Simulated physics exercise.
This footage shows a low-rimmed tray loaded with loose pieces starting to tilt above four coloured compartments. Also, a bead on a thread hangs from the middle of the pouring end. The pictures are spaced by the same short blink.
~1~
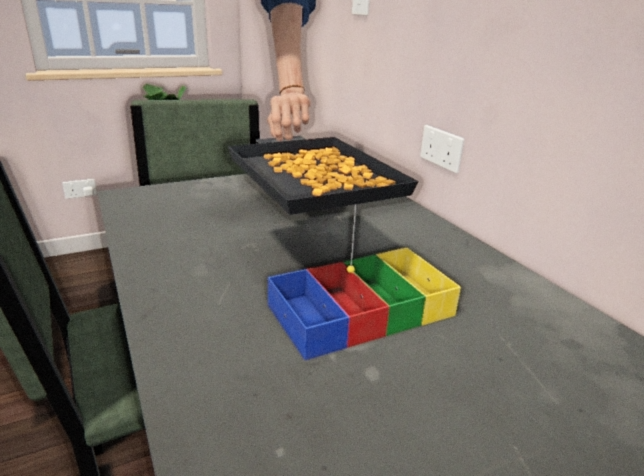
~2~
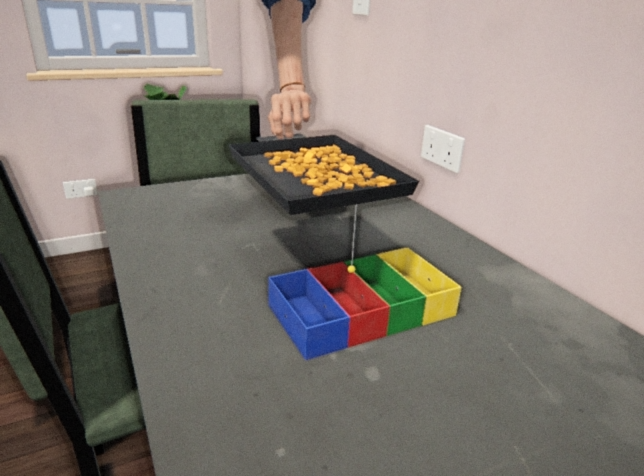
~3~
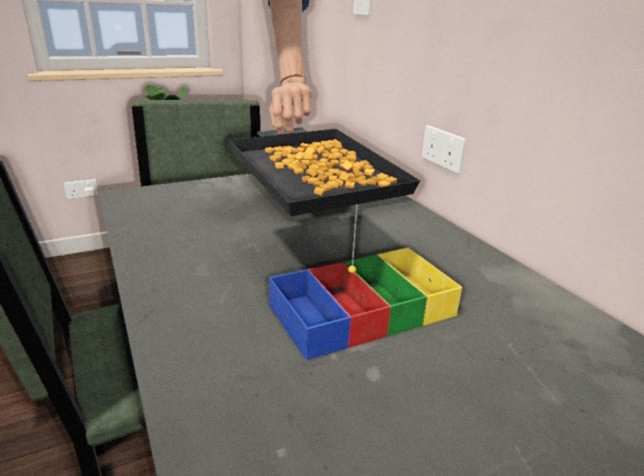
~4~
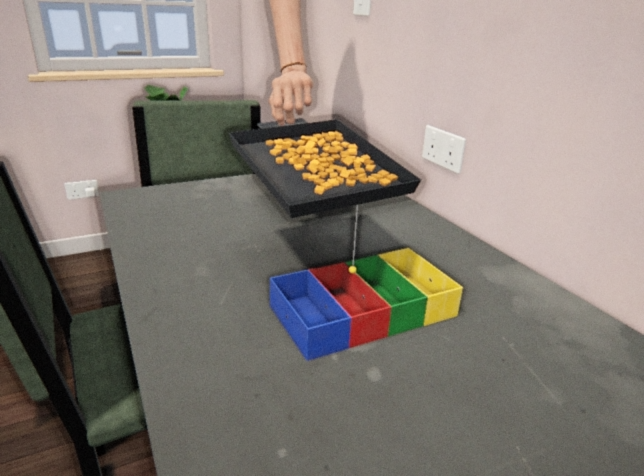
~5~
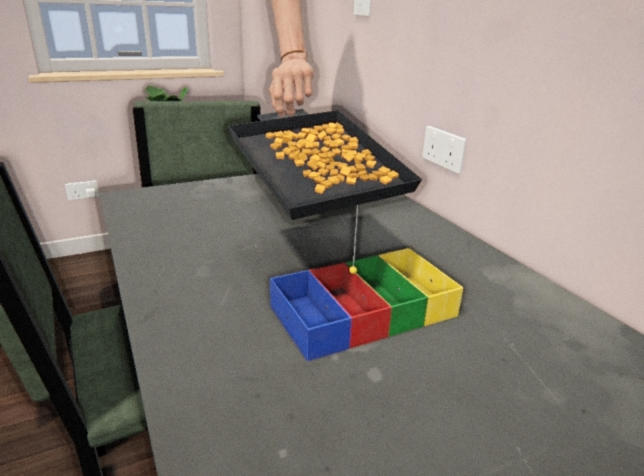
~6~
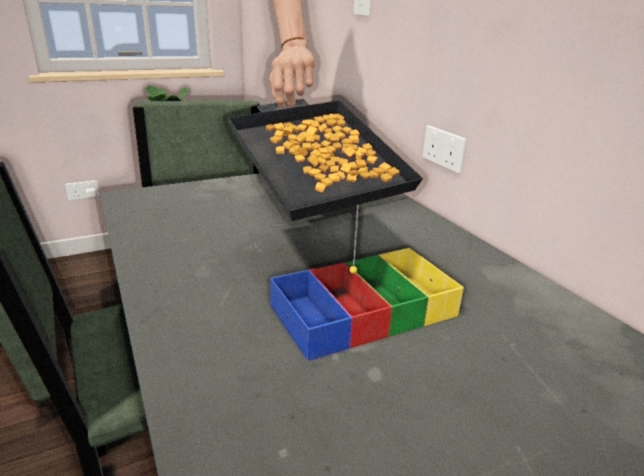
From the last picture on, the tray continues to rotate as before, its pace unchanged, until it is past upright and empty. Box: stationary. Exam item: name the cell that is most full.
Answer: Blue.
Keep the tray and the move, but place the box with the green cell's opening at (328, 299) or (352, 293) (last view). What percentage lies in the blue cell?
Some 0 percent in the first case, 10 percent in the second.
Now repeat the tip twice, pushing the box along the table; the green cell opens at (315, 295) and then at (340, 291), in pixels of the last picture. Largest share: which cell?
The first time it is green, and the second time it is the red cell.
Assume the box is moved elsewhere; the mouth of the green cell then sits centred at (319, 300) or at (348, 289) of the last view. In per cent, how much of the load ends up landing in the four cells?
First placement near 100 percent, second near 100 percent.
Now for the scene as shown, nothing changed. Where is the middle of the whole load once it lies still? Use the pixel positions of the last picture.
Resting centre, last picture - approx. (316, 328).
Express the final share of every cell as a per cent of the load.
The blue cell ends with 70 per cent, the red cell with 20 per cent, the green cell with 0 per cent and the yellow cell with 0 per cent.
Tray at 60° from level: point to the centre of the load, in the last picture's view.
I'd put the middle of the pieces at roughly (327, 191).
Shortly afterwards, tray tipped steeply; all but a few on the tray; only a few falling or outside the box.
Next, tray tipped right over; the bulk on the tray; a little in the blue cell; a little falling or outside the box.
Some moments later, tray tipped past a quarter turn; near two thirds in the blue cell; near a quarter in the red cell; only a few in the green cell; a little falling or outside the box.
In the end, tray tipped past a quarter turn; near two thirds in the blue cell; near a quarter in the red cell; only a few in the green cell; none at all in the yellow cell; a little outside the box.
